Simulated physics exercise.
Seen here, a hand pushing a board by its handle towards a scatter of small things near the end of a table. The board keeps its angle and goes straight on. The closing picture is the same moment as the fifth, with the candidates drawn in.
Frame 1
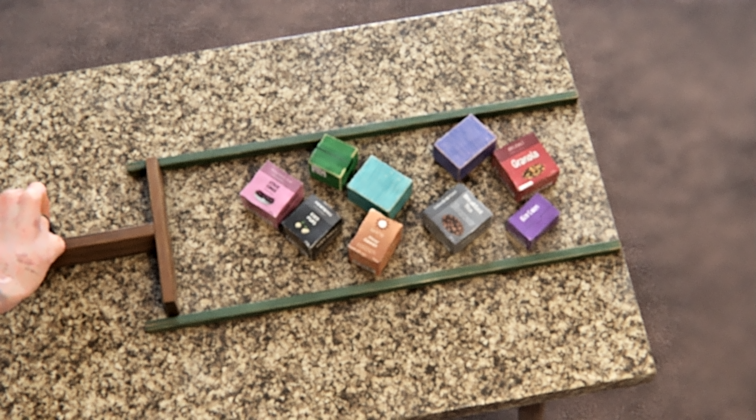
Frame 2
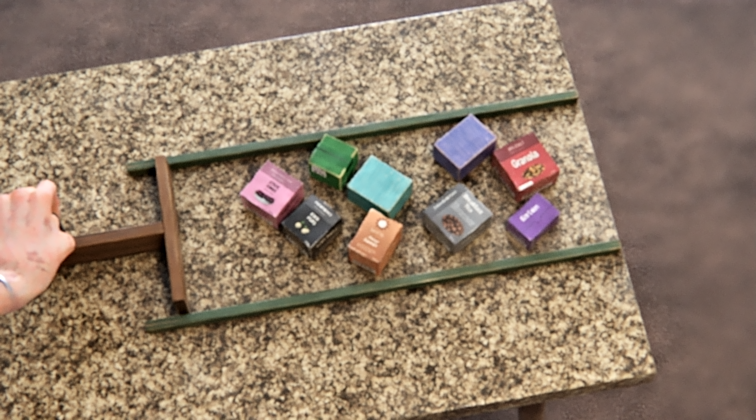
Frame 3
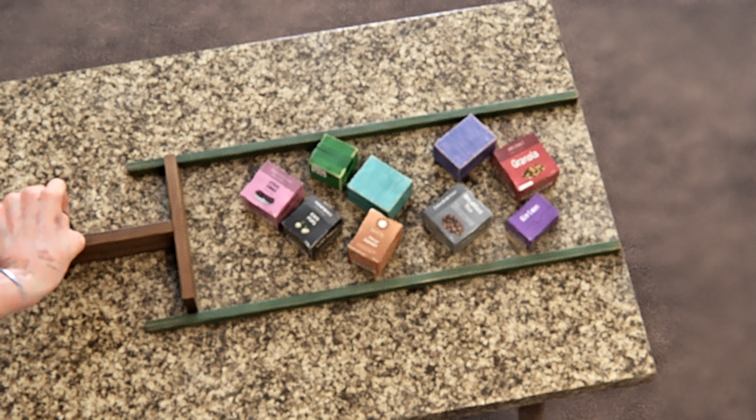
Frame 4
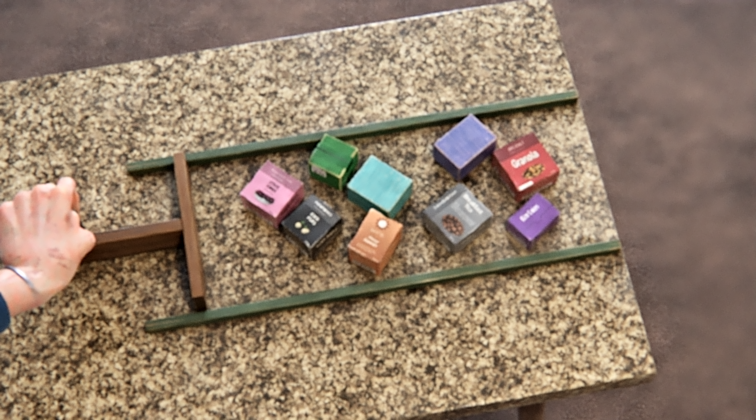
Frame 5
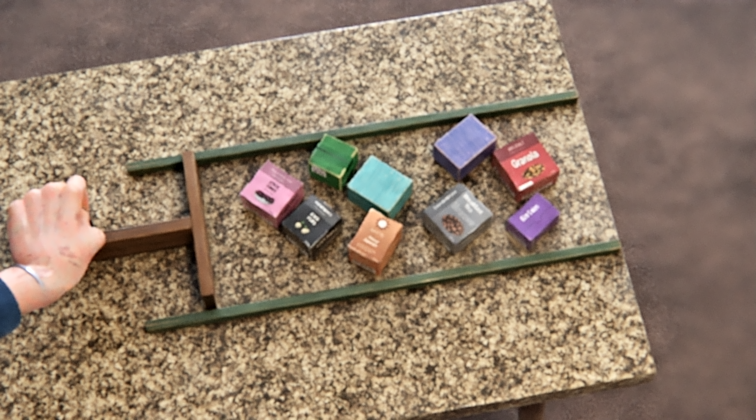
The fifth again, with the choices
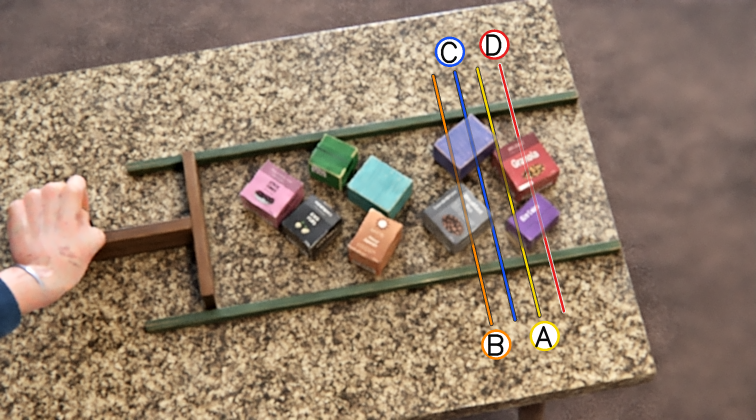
At first, a hand at the left grips the handle of a wooden board set between two green rails on a speckled tabletop, with small colourful boxes scattered to its right. The hand then pushes the board slowly and slightly rightward, narrowing the gap, while the boxes stay still and untouched.
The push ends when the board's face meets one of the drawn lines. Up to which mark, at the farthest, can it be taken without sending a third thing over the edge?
It should halt at C.
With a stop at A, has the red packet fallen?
Yes.
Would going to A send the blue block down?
By then, yes.
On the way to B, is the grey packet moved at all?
Yes.
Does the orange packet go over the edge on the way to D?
No.
On the marked copy, A at (507, 187); B at (461, 194); C at (484, 191); D at (530, 183).
Taking C. A third of the way, board (301, 204); green box (365, 153); orange packet (380, 244).
Two thirds of the way, board (404, 186); red packet (557, 175); purple packet (543, 223).
When it is over, board (481, 173); red packet over the edge; purple packet over the edge; two fallen.
As for the rest, A drops three; B is within the limit but short; D drops four.
